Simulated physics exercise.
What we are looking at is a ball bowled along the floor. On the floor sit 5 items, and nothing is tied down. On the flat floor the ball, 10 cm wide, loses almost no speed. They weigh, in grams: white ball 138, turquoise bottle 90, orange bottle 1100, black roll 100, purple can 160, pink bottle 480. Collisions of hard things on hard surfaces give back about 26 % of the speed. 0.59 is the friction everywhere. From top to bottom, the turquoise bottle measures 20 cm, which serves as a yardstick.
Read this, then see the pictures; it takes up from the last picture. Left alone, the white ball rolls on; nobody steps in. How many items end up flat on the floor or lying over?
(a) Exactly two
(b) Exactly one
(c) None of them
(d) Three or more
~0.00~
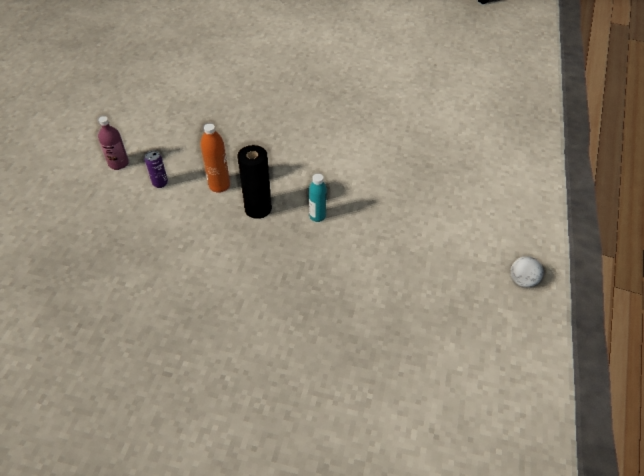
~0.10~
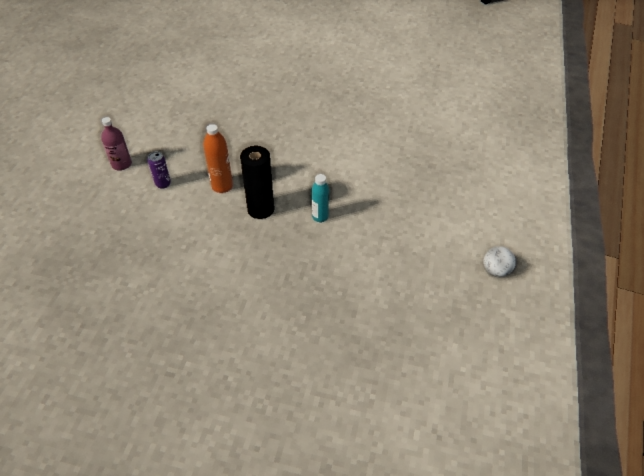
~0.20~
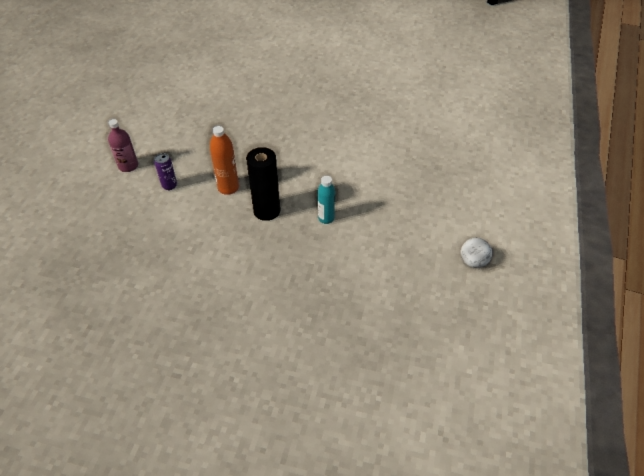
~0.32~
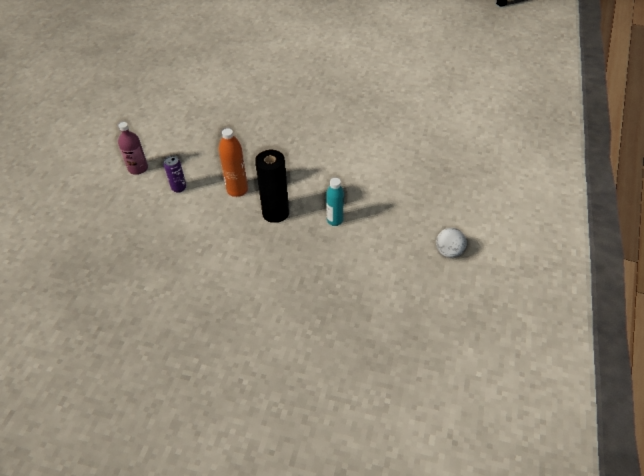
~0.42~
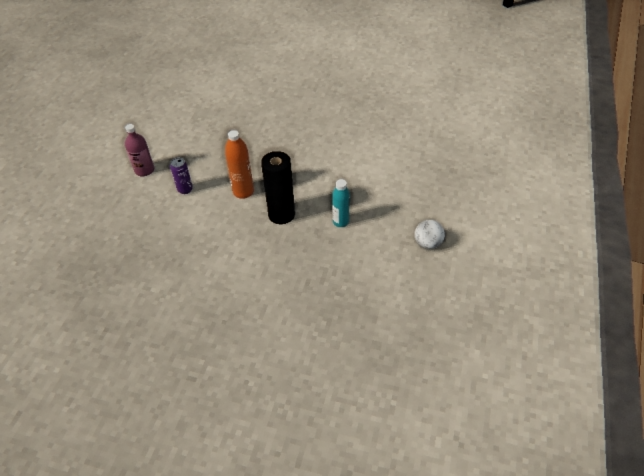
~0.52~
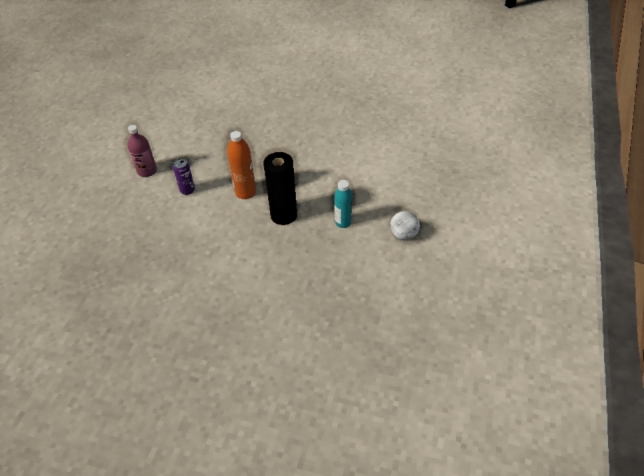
Option b: Exactly one.
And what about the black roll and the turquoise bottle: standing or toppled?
Here's how it ends: The black roll never goes down, and the turquoise bottle comes down.
After 1.22 s, 92 cm rolled; white ball near (320, 169); turquoise bottle on its side near (304, 229).
After 2.52 s, 154 cm rolled; white ball near (238, 89); turquoise bottle on its side near (308, 239).
By the end (3.9 s), tipped over on the floor, turquoise bottle; the other 4 in place, give or take 8 cm. Seen from the same camera at the end, turquoise bottle near (309, 241), orange bottle near (241, 165).
